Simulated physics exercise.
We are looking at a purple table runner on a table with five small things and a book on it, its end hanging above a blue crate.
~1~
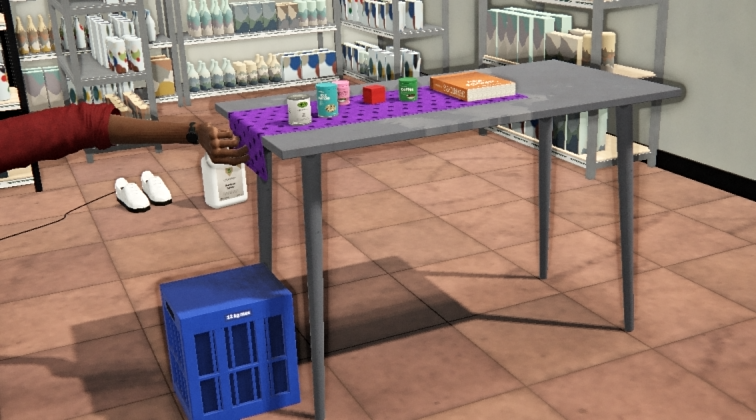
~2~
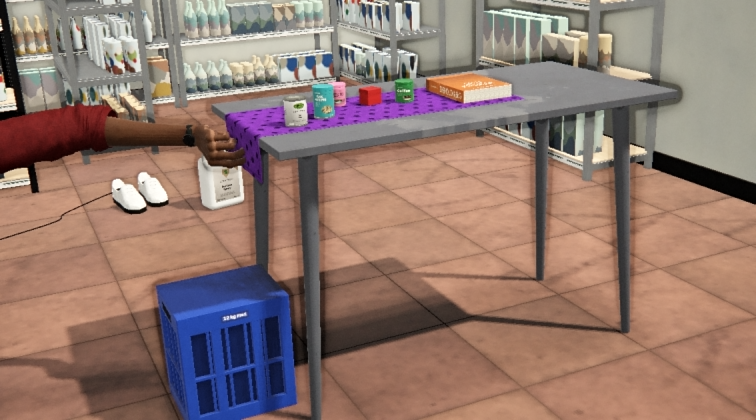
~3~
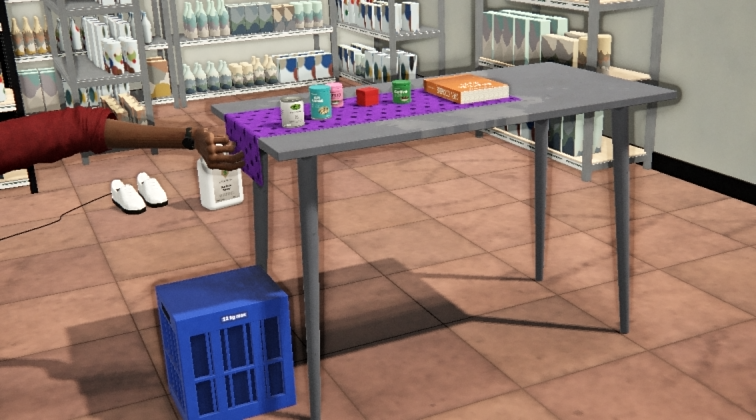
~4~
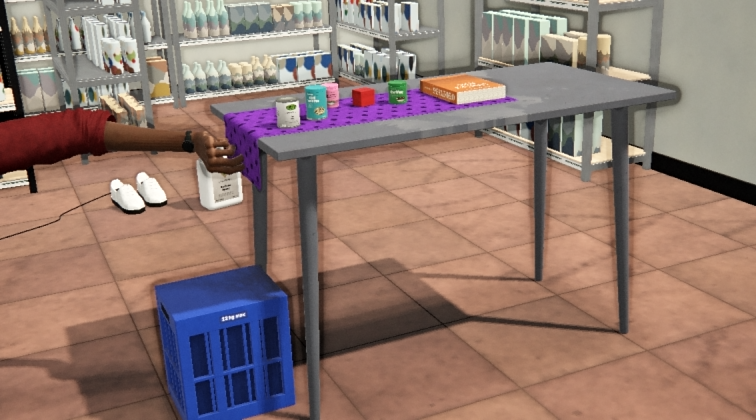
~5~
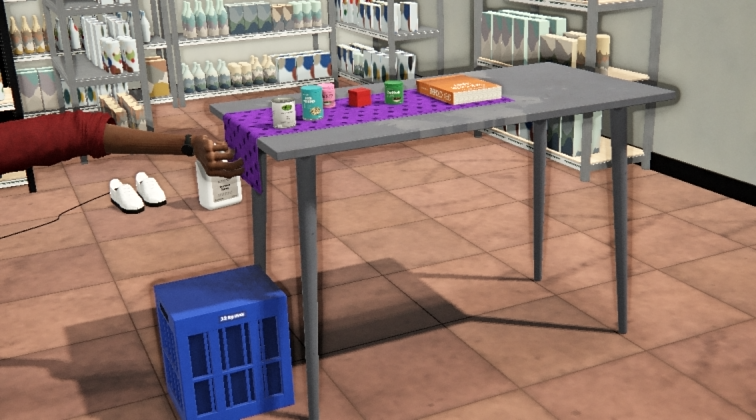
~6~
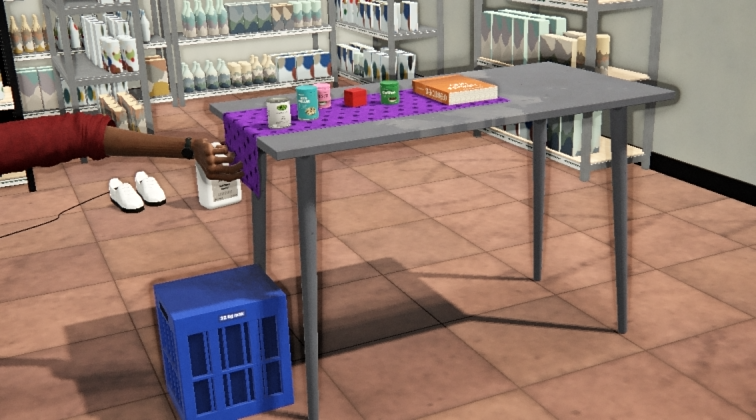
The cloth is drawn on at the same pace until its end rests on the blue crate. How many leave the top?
It carries off three.
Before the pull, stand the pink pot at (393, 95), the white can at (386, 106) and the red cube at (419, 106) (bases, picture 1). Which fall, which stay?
The pink pot remains up; the white can does not fall; the red cube stays on.
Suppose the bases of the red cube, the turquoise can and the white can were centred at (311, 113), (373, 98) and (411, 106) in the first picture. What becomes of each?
The red cube drops off; the turquoise can stays on; the white can keeps its place on top.
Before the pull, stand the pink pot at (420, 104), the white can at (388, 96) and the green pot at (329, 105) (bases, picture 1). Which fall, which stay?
The pink pot remains up; the white can survives; the green pot is carried off.
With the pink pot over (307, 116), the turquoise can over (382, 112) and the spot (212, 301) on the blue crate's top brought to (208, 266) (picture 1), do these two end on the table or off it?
The pink pot falls, the turquoise can survives.
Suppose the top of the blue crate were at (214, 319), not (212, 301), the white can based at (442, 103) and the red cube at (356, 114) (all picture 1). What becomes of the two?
The white can holds on, the red cube falls.
Early on, hem near (245, 217); all still up.
Midway, hem near (247, 250); white can gone.
Near the end, hem on the crate; white can, turquoise can and pink pot gone.
Finally, hem on the crate; white can, turquoise can and pink pot gone. The answer is three.
